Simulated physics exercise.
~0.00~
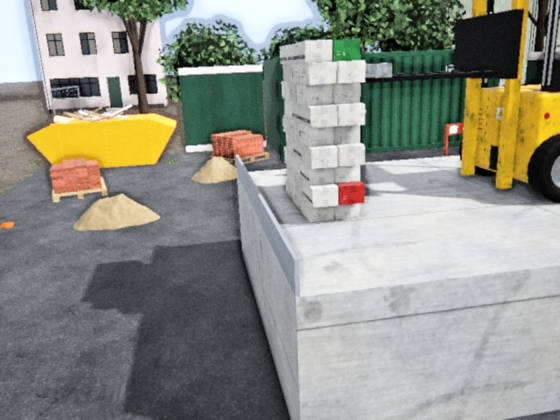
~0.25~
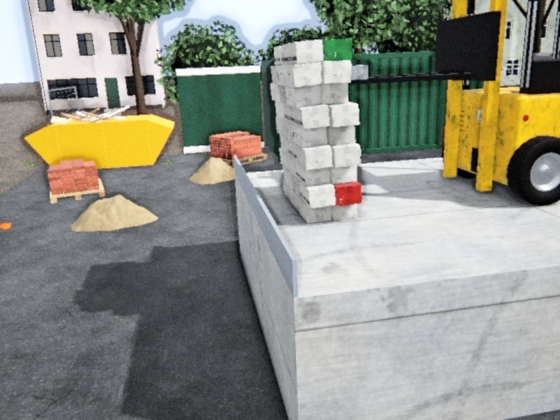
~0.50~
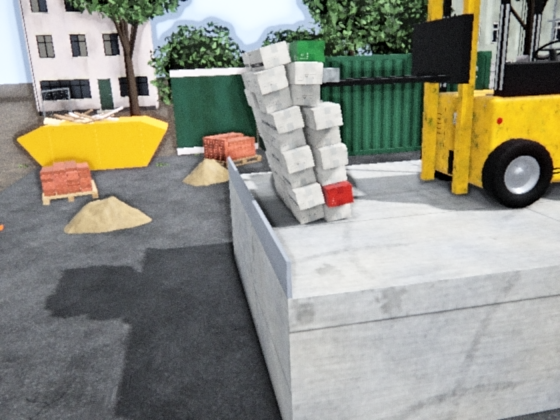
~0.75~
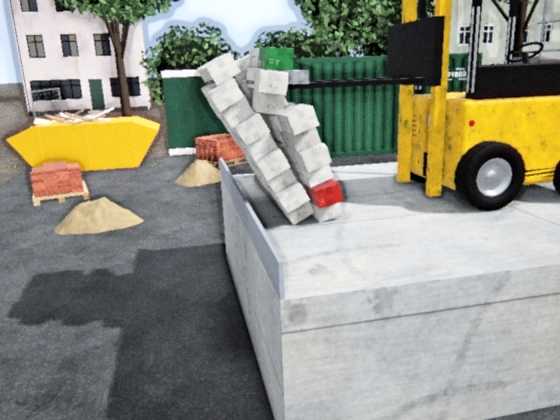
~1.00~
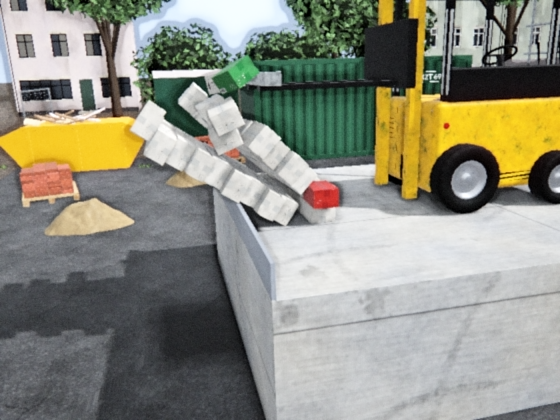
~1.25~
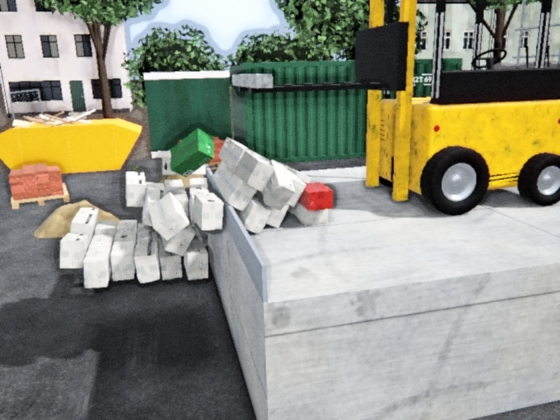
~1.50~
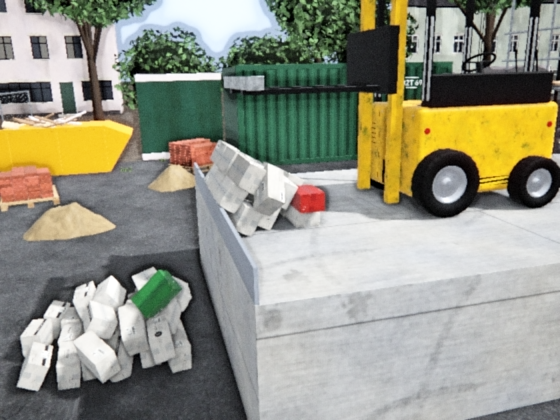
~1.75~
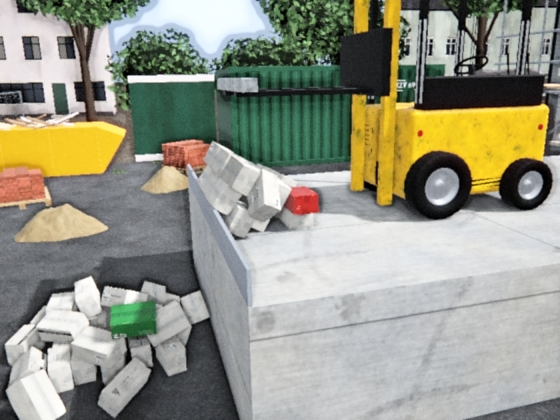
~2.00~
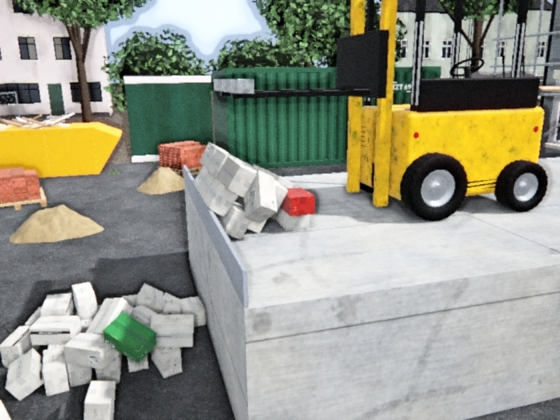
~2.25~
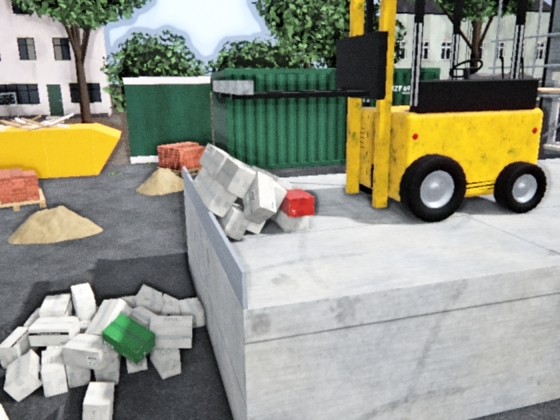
A yellow forklift pushes a stack of pale blocks leftward, toppling many over the dock's edge.
